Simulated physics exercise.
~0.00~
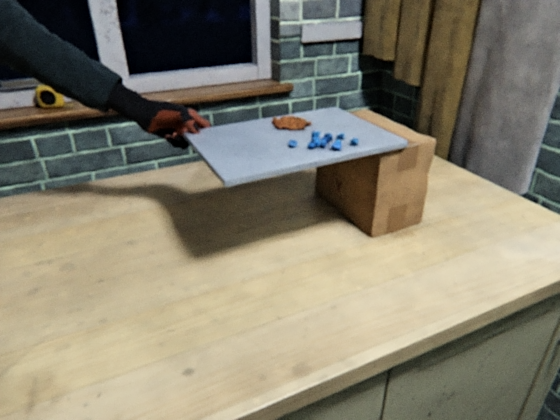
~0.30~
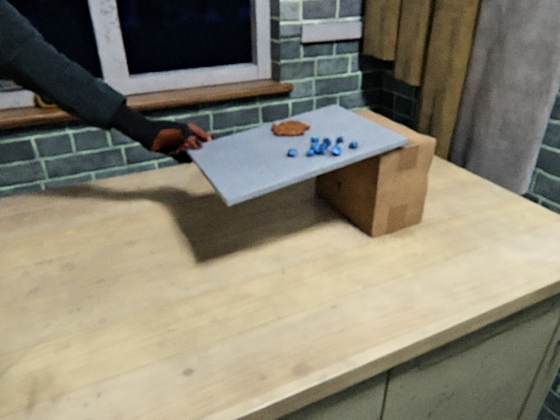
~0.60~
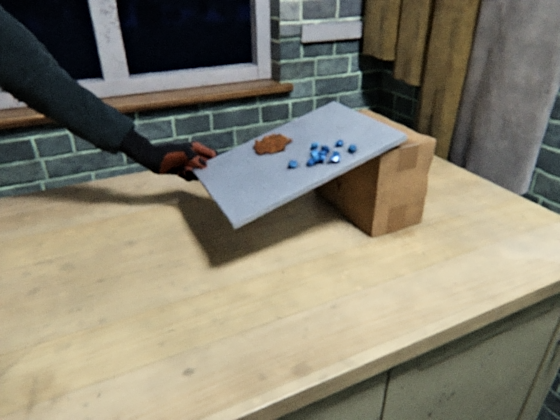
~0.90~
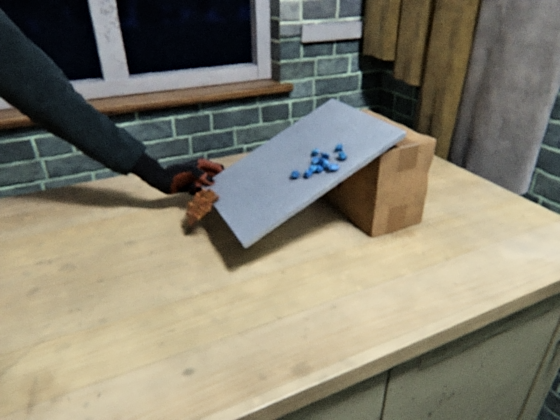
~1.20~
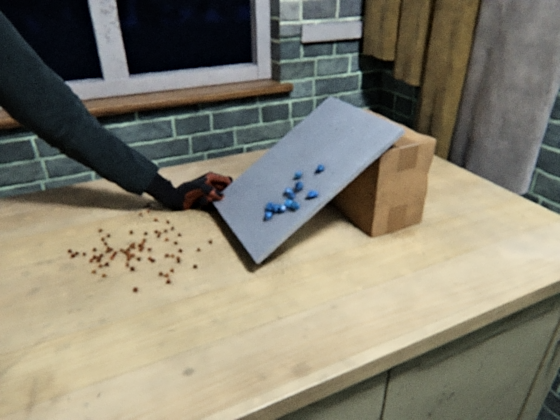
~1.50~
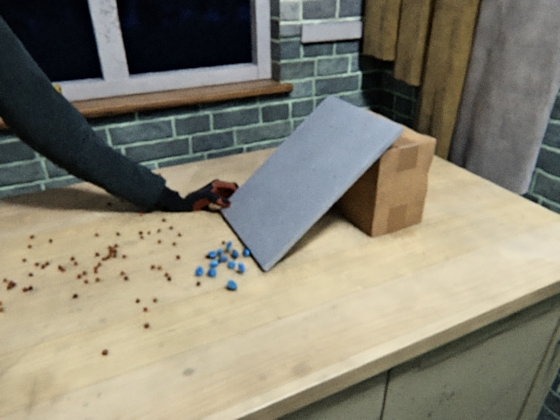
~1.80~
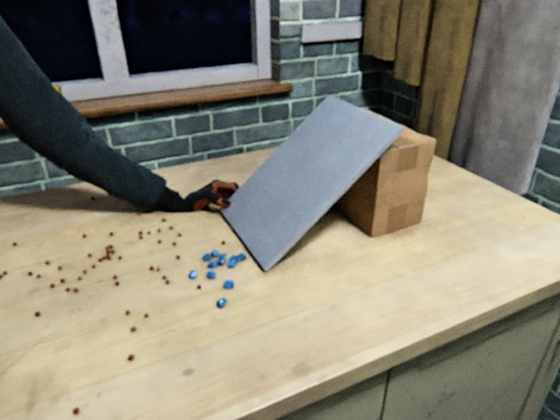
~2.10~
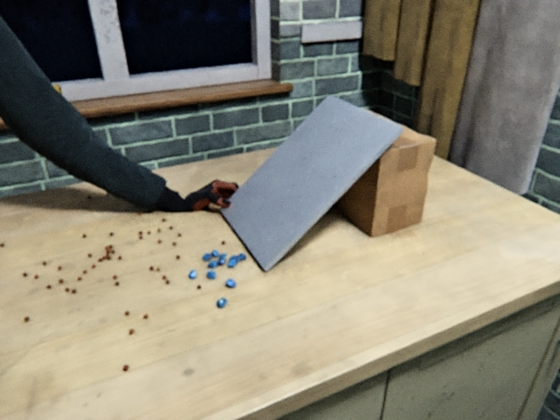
A dark-sleeved arm with a reddish hand reaches in from the left, holding one end of a grey board whose other end rests on a brown cardboard box, seen from slightly above a pale wooden counter before a green brick wall and window. A reddish-brown pile and loose blue pieces sit on the board. The hand lowers its end, and the brown pile slides off first, scattering leftward in small bits. As the slope steepens, the blue pieces slide down and off too. The board rests steeply against the box, with the blue pieces clustered near its foot and the brown bits spread farther away.
